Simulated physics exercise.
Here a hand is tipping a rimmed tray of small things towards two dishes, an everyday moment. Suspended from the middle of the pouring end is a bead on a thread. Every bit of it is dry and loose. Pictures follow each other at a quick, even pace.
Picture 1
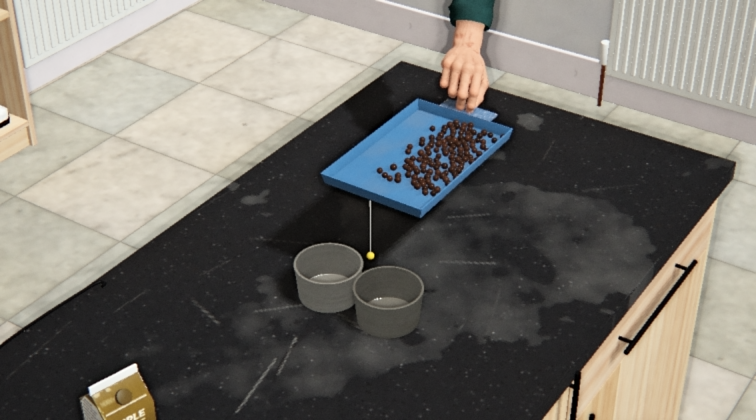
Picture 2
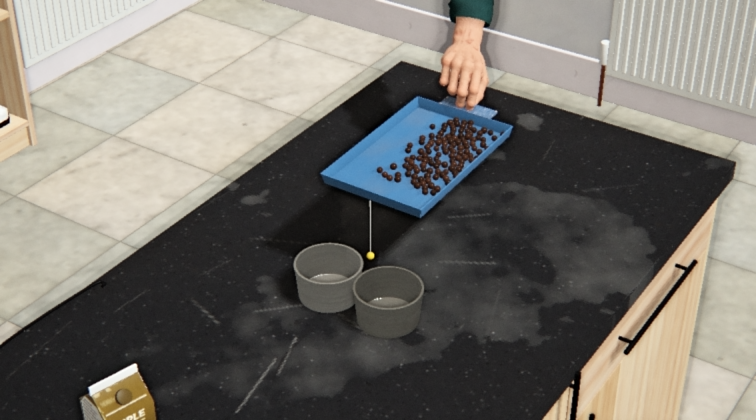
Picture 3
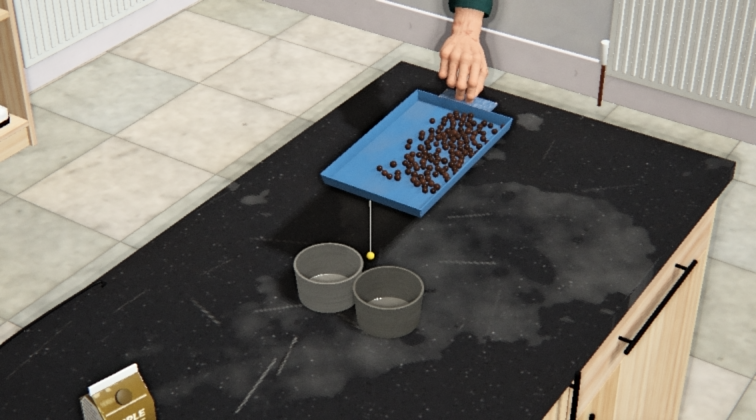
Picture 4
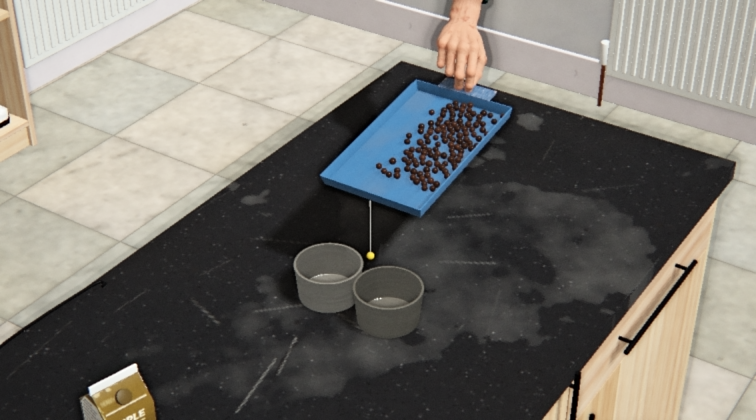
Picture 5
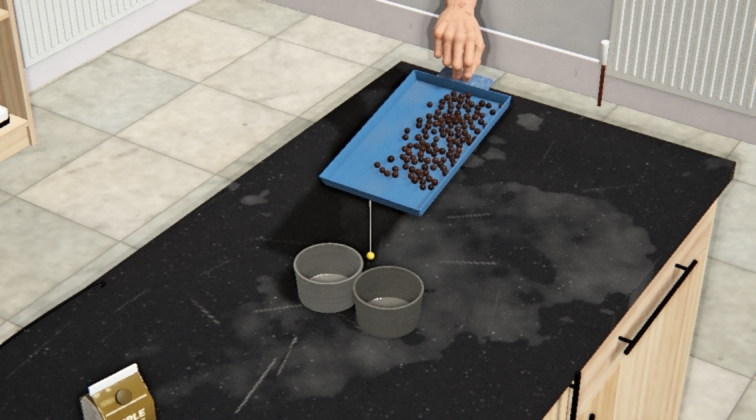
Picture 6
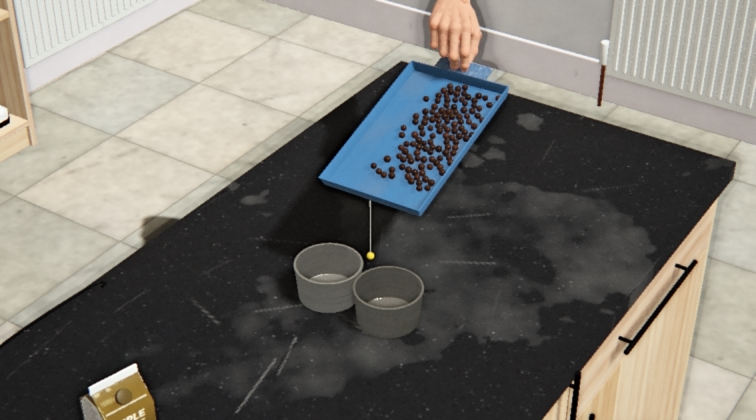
A hand raises the handle end of a blue tray of brown balls, tilting it gradually.
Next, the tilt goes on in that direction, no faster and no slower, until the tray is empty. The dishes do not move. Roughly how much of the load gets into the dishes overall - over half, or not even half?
The caught share tops half.
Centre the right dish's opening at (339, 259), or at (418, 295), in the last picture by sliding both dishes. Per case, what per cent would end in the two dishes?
Trial 1 40%, trial 2 50%.
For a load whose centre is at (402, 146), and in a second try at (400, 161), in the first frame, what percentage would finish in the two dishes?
Respectively 90 and 90 in a hundred.
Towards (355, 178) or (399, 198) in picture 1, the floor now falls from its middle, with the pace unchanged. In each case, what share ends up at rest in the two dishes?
About 70 and 80 percent.
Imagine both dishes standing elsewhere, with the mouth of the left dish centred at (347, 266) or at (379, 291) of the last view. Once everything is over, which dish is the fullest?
In turn: The left-side dish; the left-side dish.
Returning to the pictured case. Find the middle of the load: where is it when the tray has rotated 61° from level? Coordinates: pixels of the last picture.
Close to (366, 190).
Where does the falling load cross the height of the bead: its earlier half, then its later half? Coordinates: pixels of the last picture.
I'd place the first part at (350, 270) and the rest at (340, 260).
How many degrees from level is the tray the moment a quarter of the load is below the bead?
Around 85°, give or take.
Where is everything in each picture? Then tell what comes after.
In the first picture, corners of the pouring end (325, 173) and (420, 207), level; middle of the load (446, 153), chocolate balls; left dish (309, 293); right dish (369, 318); bead on its thread (370, 256).
In the second picture, corners of the pouring end (325, 173) and (420, 207), level; middle of the load (446, 152).
In the third picture, corners of the pouring end (324, 173) and (420, 207), tipped barely, level across its low end; middle of the load (446, 147).
In the fourth picture, corners of the pouring end (324, 174) and (419, 208), tipped a little, level across its low end; middle of the load (445, 141).
In the fifth picture, corners of the pouring end (323, 175) and (419, 208), tipped a little, level across its low end; middle of the load (443, 135).
In the sixth picture, corners of the pouring end (323, 176) and (418, 208), tipped clearly, level across its low end; middle of the load (440, 131), almost all on the move; left dish (309, 293); right dish (369, 318).
Just after the last frame, tray tipped steeply; the larger part on the tray; just a few in the right dish; about a tenth in the left dish; just a few outside both; about a tenth in the air.
A moment on, tray tipped right over; roughly a quarter on the tray; roughly a quarter in the right dish; roughly a quarter in the left dish; about a tenth outside both; roughly a quarter in the air.
Further on, tray tipped past a quarter turn; roughly a third in the right dish; roughly half in the left dish; roughly a quarter outside both.
When it is over, tray tipped past a quarter turn; roughly a third in the right dish; roughly half in the left dish; roughly a quarter outside both.
